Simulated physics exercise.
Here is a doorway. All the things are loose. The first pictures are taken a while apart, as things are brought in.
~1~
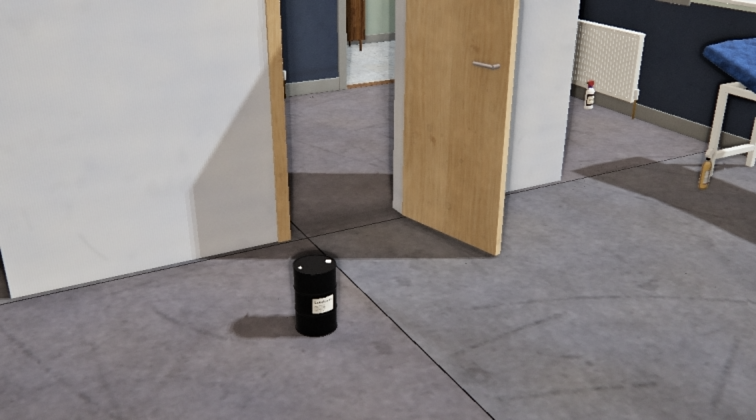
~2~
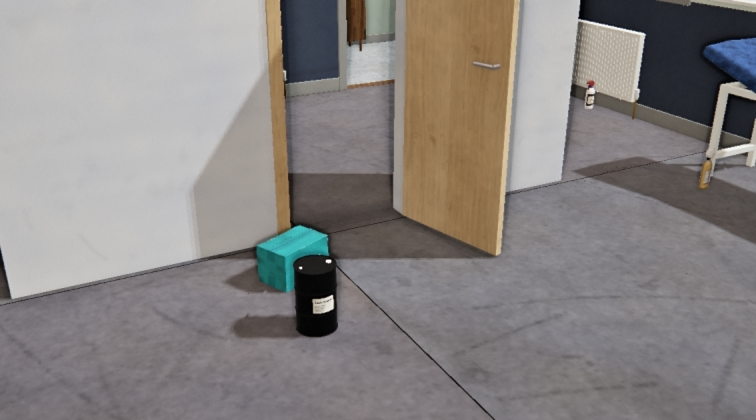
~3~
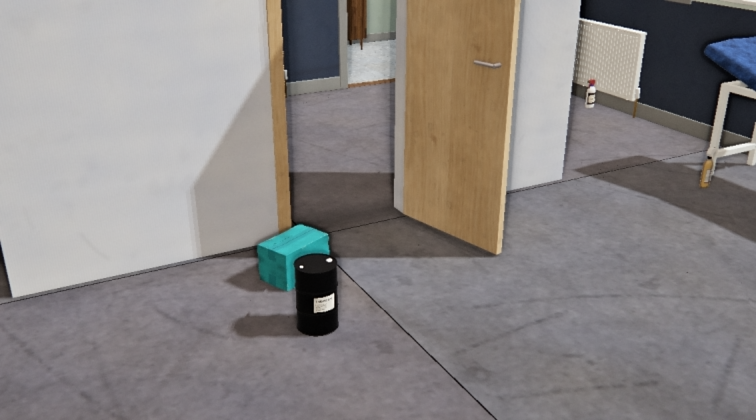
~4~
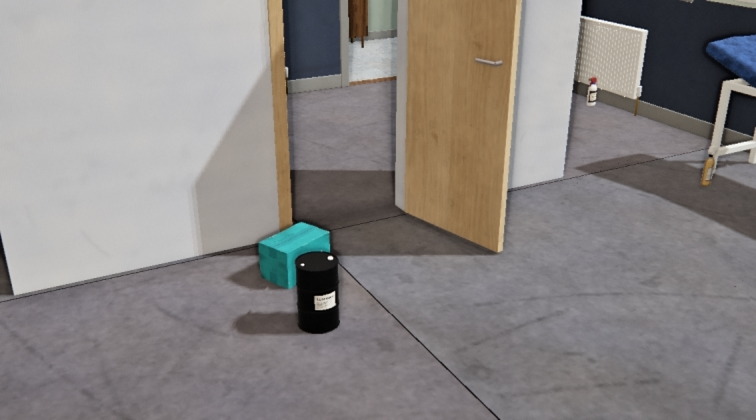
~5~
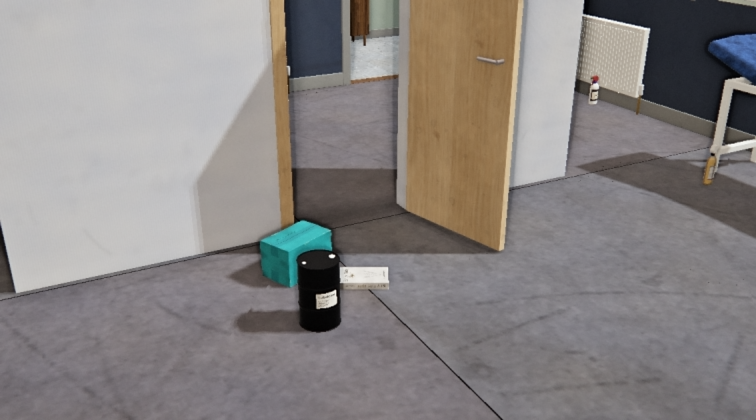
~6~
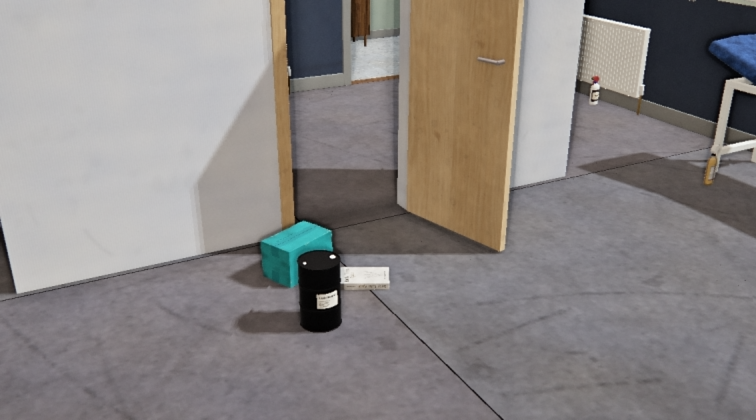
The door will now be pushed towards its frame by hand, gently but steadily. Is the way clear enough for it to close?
The door shuts.
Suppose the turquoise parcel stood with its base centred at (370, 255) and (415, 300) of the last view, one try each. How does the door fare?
First, it stops short; second, it reaches the frame.
Then, 0.50 s later than the last frame, door 82° open.
Then, 0.90 s later than the last frame, door 45° open.
Then, 1.20 s later than the last frame, door 16° open.
When it is over, door 0° open; all 3 as before. End places, in pixels of the last picture, white book near (364, 278).
